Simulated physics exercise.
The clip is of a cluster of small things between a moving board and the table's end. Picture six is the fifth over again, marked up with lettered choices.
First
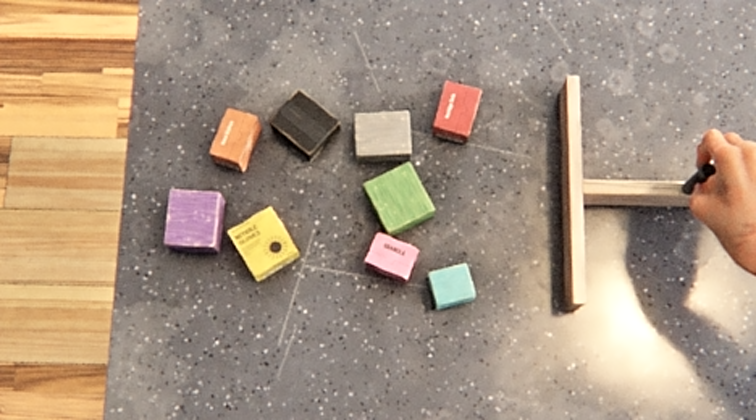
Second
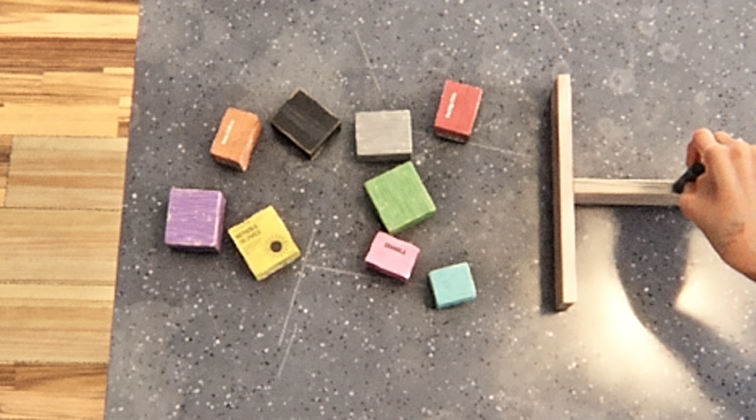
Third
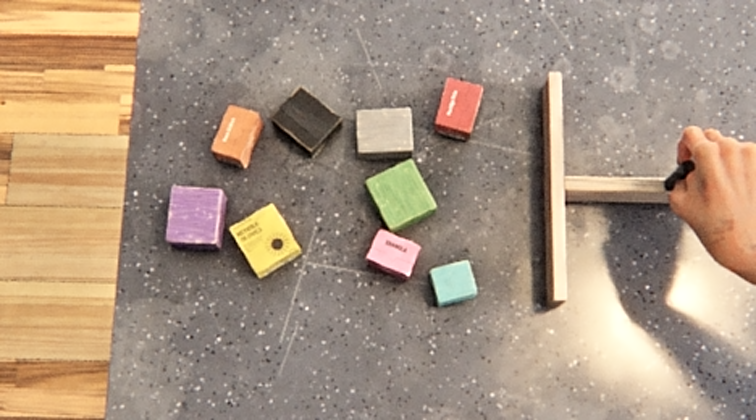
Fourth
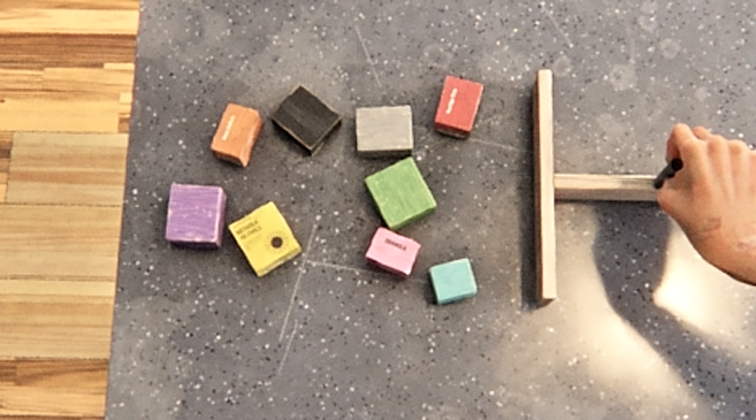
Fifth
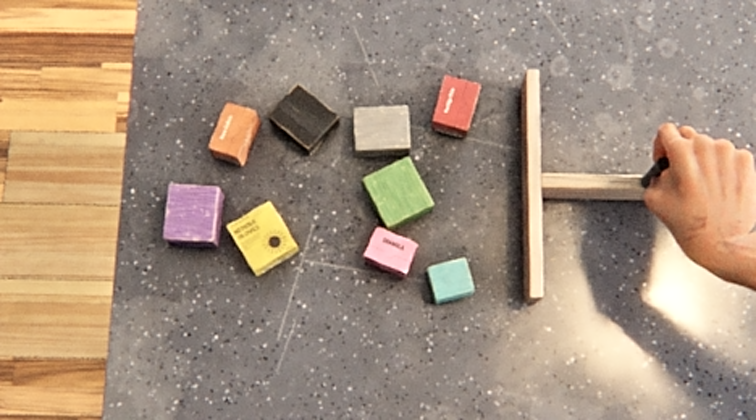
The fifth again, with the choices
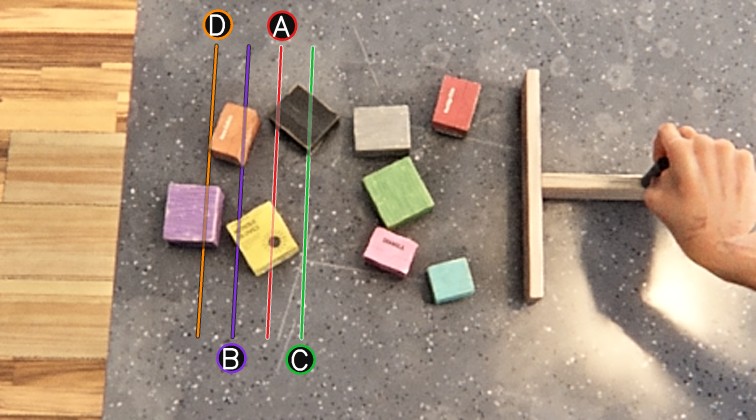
A speckled grey tabletop is seen from above, with striped wooden flooring along the left edge. Ten small coloured blocks lie in a loose cluster, with orange, black, grey and red above, purple and yellow at lower left, and green, pink and turquoise toward the lower right. A hand at the right grips a T-shaped wooden pusher and slides it slowly a short way left, leaving the blocks untouched.
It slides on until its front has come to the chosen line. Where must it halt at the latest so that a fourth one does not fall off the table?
No fourth one falls up to D.
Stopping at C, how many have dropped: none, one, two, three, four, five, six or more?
The count is none.
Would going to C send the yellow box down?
No.
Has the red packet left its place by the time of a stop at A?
By then, yes.
On the marked copy, A at (275, 187); B at (241, 186); C at (307, 188); D at (208, 186).
Following D. Soon after the start, board (415, 178); orange packet (227, 134); turquoise block (386, 275).
Later, board (297, 175); black box (169, 118); orange packet (168, 160).
In the end, board (206, 174); purple block over the edge; black box over the edge; two fallen.
As for the rest, A is within the limit but short; B is within the limit but short; C is within the limit but short.
